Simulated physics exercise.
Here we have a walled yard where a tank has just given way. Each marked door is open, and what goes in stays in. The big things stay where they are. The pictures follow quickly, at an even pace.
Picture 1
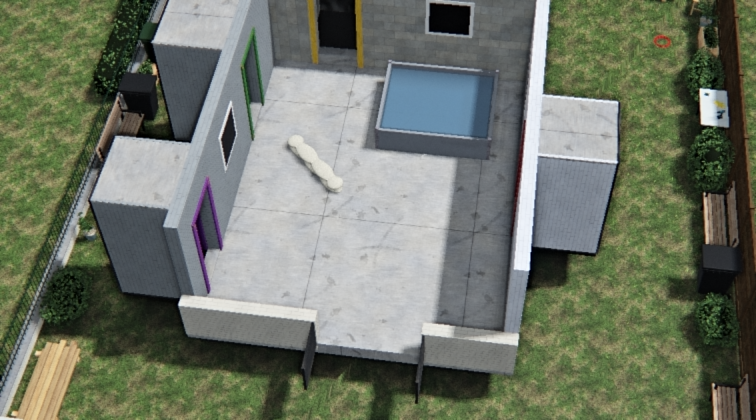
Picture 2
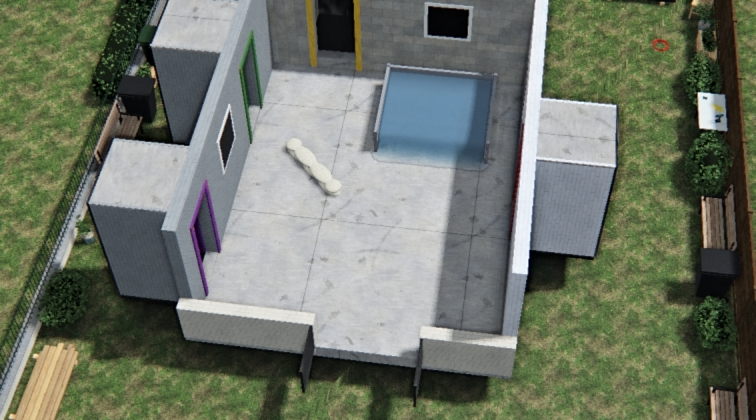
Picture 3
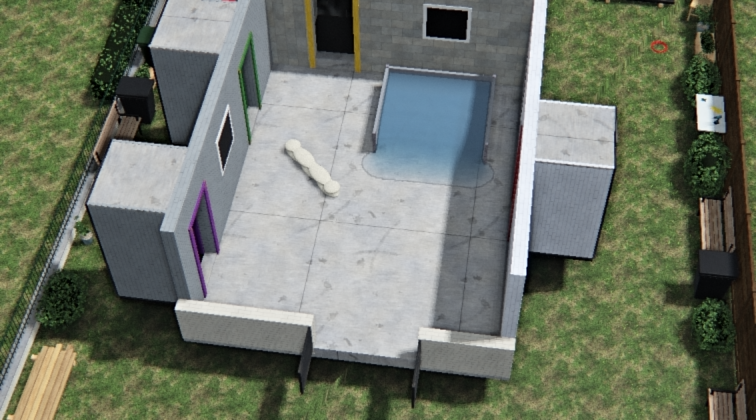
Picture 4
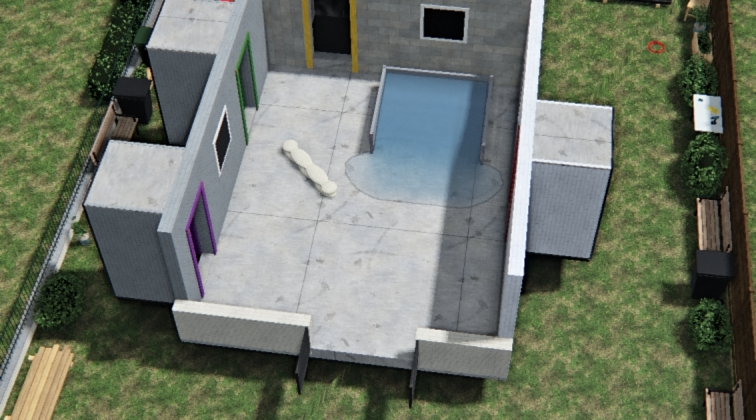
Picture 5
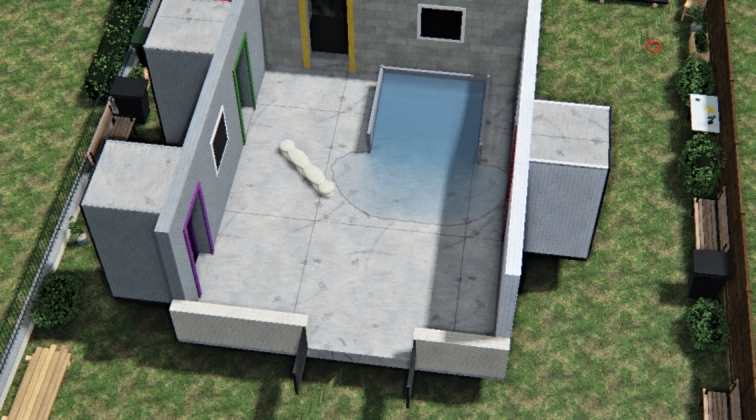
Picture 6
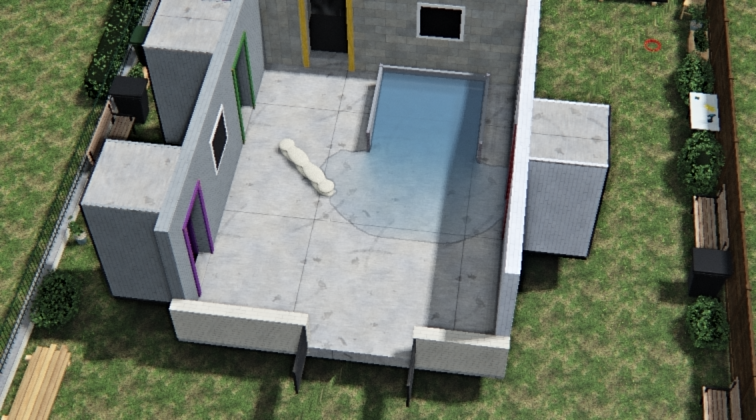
Water spilling from the open front of a tank in a walled yard, spreading across the pale paved floor in a widening curve.
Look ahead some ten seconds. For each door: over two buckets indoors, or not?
The yellow door admits no more than that; the green door admits no more than that; the red door lets in a lot; the purple door lets in a lot.
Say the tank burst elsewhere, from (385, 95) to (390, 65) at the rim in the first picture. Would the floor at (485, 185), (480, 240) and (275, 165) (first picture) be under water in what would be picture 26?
One after the other: Clear, dry, under water.
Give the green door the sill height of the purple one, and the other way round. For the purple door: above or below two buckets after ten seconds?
Then: The purple door stays under.
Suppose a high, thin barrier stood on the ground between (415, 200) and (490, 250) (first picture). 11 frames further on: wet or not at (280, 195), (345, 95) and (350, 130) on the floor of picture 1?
In turn: Clear, free of water, not flooded.
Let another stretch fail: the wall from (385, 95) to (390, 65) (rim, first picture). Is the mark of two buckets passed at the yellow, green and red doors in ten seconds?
The yellow door takes less, the green door is over, the red door takes less.
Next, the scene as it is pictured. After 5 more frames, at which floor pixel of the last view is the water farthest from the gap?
Roughly at (387, 328).
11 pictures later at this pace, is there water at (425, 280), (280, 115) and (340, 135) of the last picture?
In turn: Covered, free of water, clear.
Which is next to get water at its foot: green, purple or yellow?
It is the purple door.
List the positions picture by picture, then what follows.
In the first frame, still water in the water tank at (438, 102).
In the second frame, the front is at (376, 155), out from the gap at (431, 151).
In the third frame, the front is at (367, 164), out from the gap at (430, 153).
In the fourth frame, the front is at (496, 185), out from the gap at (427, 153).
In the fifth frame, the front is at (492, 205), out from the gap at (424, 153).
In the sixth frame, the front is at (366, 229), out from the gap at (424, 152).
A moment on, water covers 40 % of the floor; the yellow door not reached, the green door not reached, the red door wet at the sill, nothing in, the purple door not reached.
Next, water covers 55 % of the floor; the yellow door not reached, the green door not reached, the red door under two buckets in, the purple door not reached.
Then, water covers 60 % of the floor; the yellow door not reached, the green door not reached, the red door over two buckets in, the purple door wet at the sill, nothing in.
Later, water covers 65 % of the floor; the yellow door not reached, the green door not reached, the red door over two buckets in, the purple door under two buckets in.
In the end, water covers 85 % of the floor; the yellow door wet at the sill, nothing in, the green door wet at the sill, nothing in, the red door over two buckets in, the purple door over two buckets in.
